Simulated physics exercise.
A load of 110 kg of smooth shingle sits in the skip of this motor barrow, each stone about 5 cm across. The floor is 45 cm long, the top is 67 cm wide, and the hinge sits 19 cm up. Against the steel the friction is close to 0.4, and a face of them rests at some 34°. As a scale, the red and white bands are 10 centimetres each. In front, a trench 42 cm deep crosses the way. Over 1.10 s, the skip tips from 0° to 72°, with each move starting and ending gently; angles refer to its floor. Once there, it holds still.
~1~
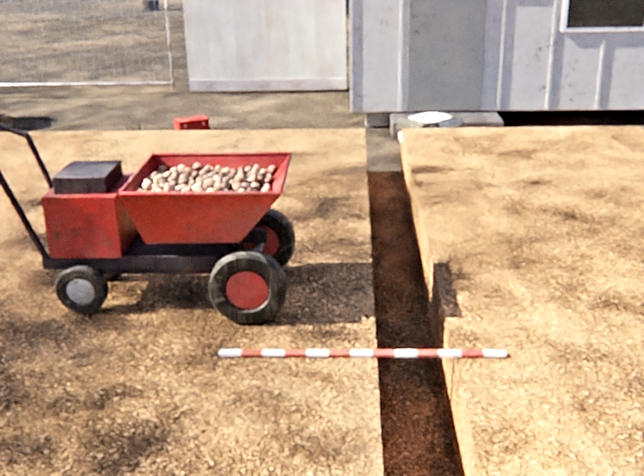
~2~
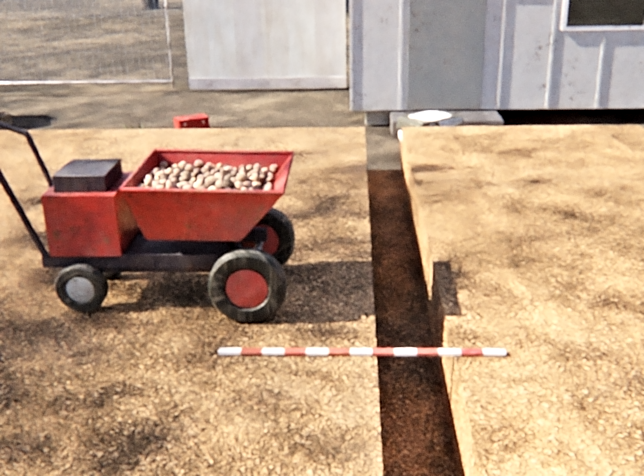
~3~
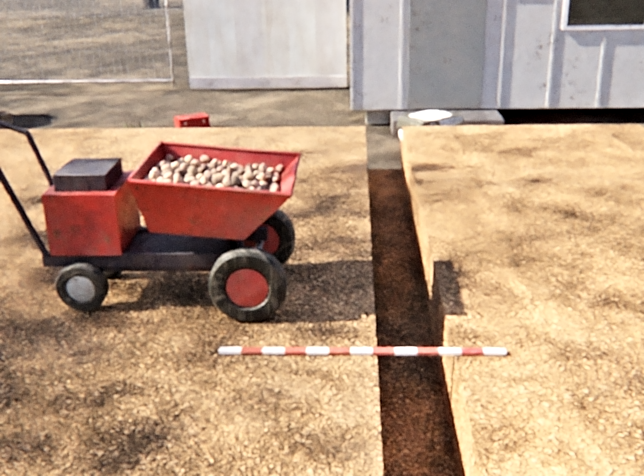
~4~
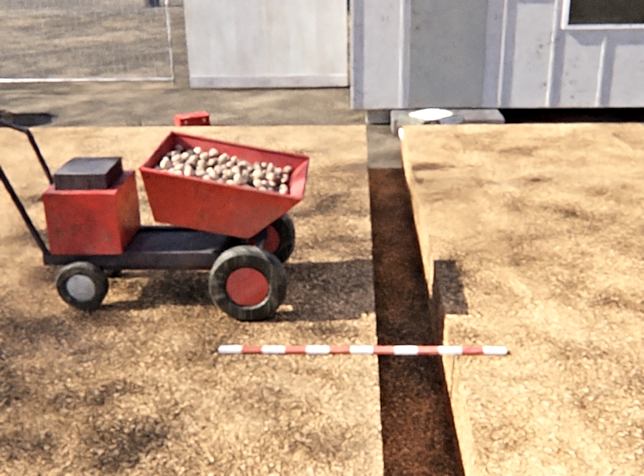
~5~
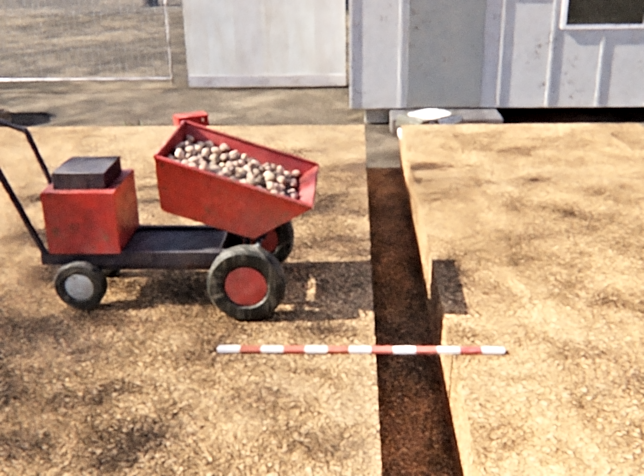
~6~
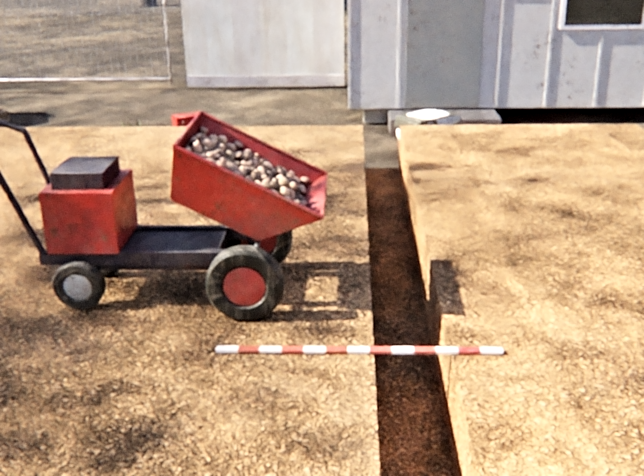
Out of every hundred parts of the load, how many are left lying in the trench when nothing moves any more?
Around 100 in every hundred.
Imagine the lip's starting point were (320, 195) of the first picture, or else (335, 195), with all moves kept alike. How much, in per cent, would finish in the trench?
The first gives about 80 percent and the second about 55 percent.
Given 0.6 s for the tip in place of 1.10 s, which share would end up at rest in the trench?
Close to 95 per cent then.
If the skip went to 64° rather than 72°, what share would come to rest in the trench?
About 100%.
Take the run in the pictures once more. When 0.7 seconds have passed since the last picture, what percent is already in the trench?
By then, around 50 percent.
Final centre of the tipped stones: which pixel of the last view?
Resting centre: About (405, 350).
Then, 0.4 s after the last picture the floor is at 60°, 100 % in the skip; the foremost stones are at (358, 248).
Then, 0.7 s after the last picture the floor is at 72°, 47 % in the skip, 3 % short of the trench, 50 % in the trench; the foremost stones are at (434, 334).
Then, 1.1 s after the last picture the floor is at 72°, 12 % in the skip, 2 % short of the trench, 86 % in the trench; the foremost stones are at (433, 352).
Then, 3.0 s after the last picture the floor is at 72°, 0 % in the skip, 100 % in the trench; the foremost stones are at (431, 341).
